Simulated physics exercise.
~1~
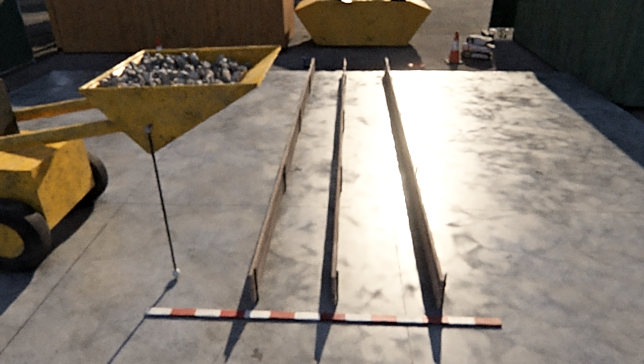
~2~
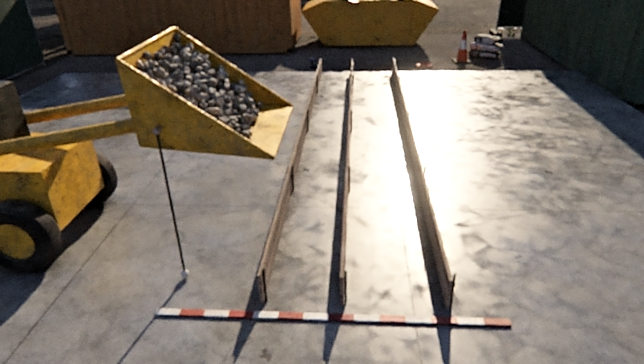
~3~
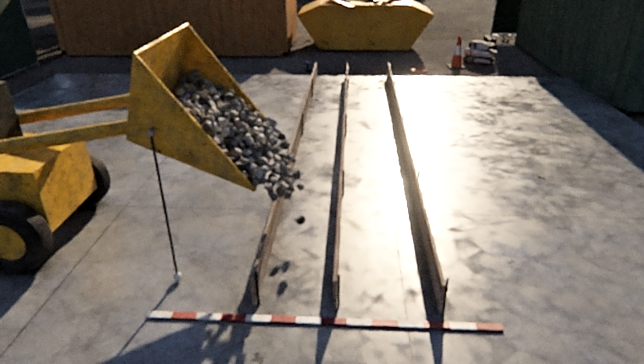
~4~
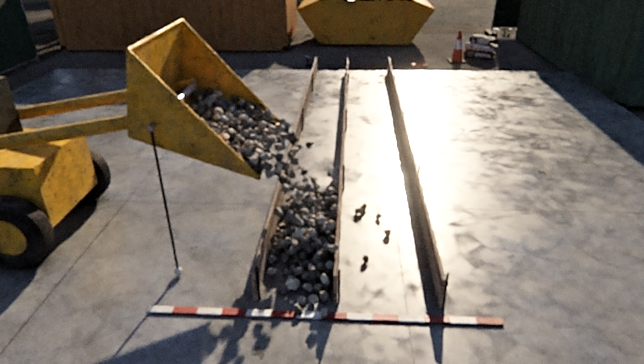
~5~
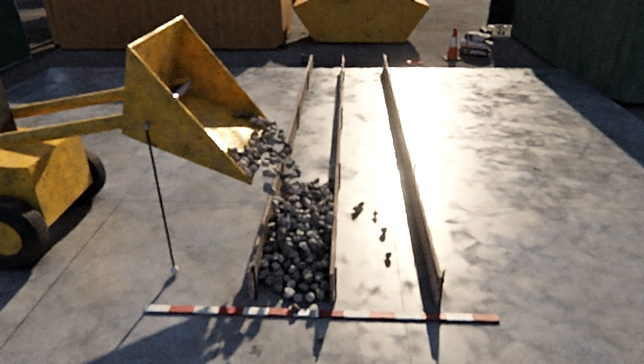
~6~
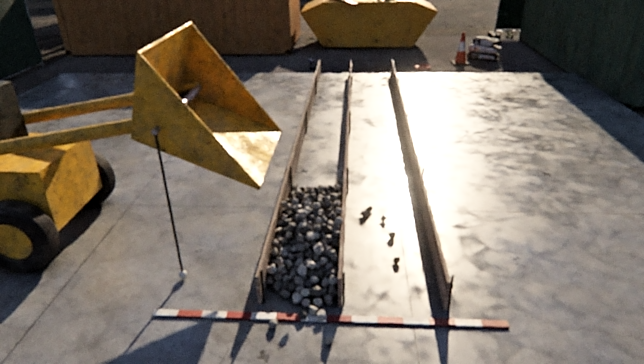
A compact loader's yellow bucket, heaped with grey stones, tips forward to the right and pours them onto the paved ground, where nearly all settle between the left and middle planks; a few lie beyond the middle one, and the bucket ends empty, still tilted.
